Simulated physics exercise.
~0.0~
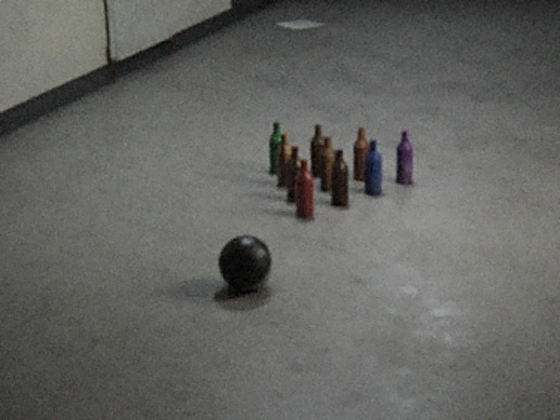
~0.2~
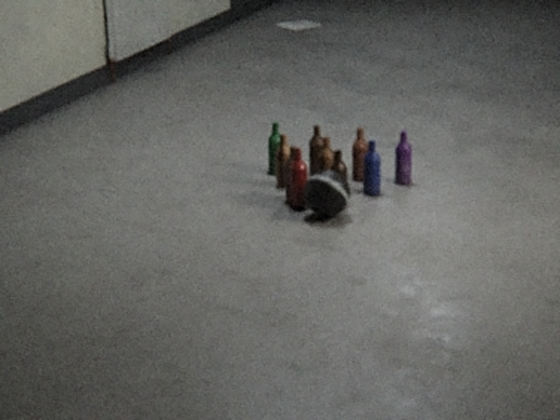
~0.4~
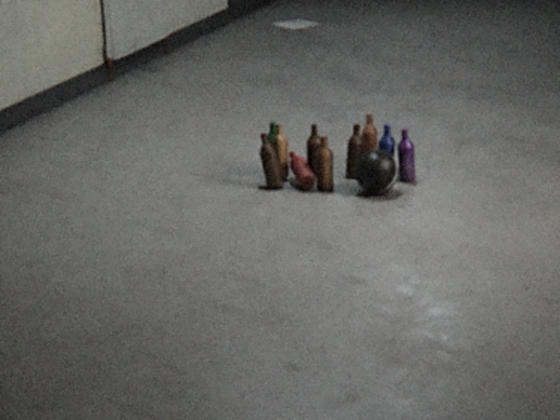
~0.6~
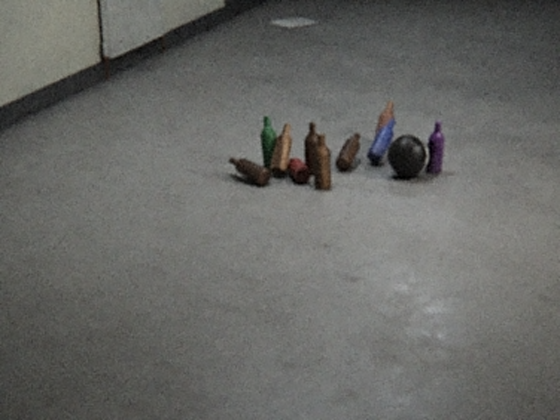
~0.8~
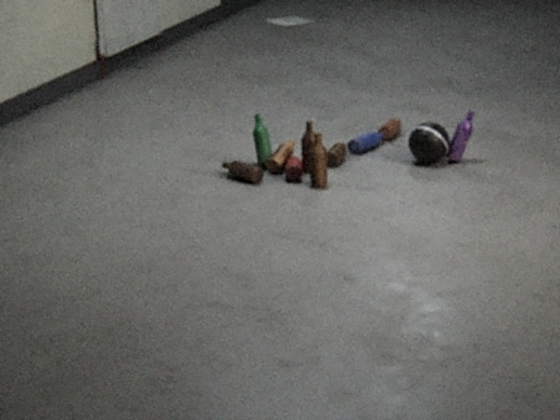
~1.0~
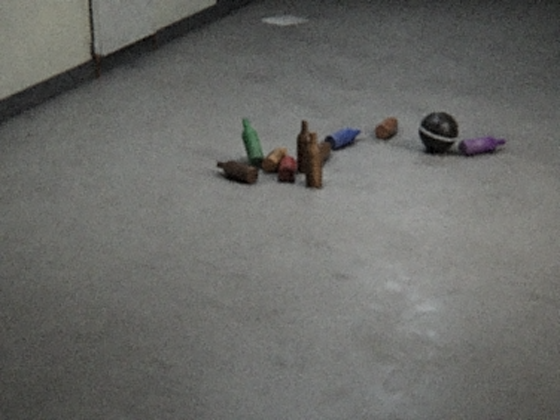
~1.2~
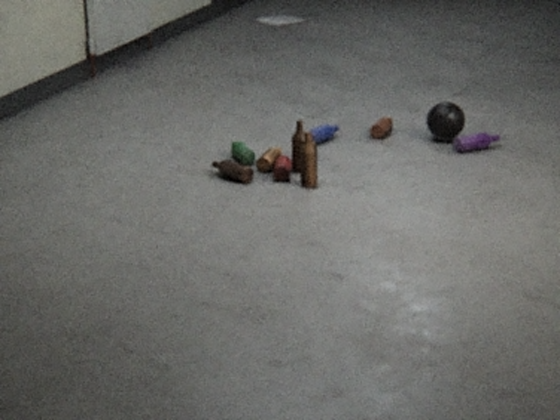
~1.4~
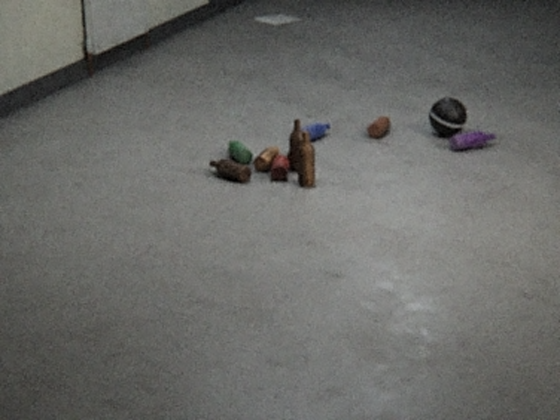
A dark ball rolled across a grey floor into a cluster of colored bottle-shaped skittles, knocked down the red and blue ones, then toppled the purple one; the green one fell too, leaving two brown ones standing as the ball rolled away.
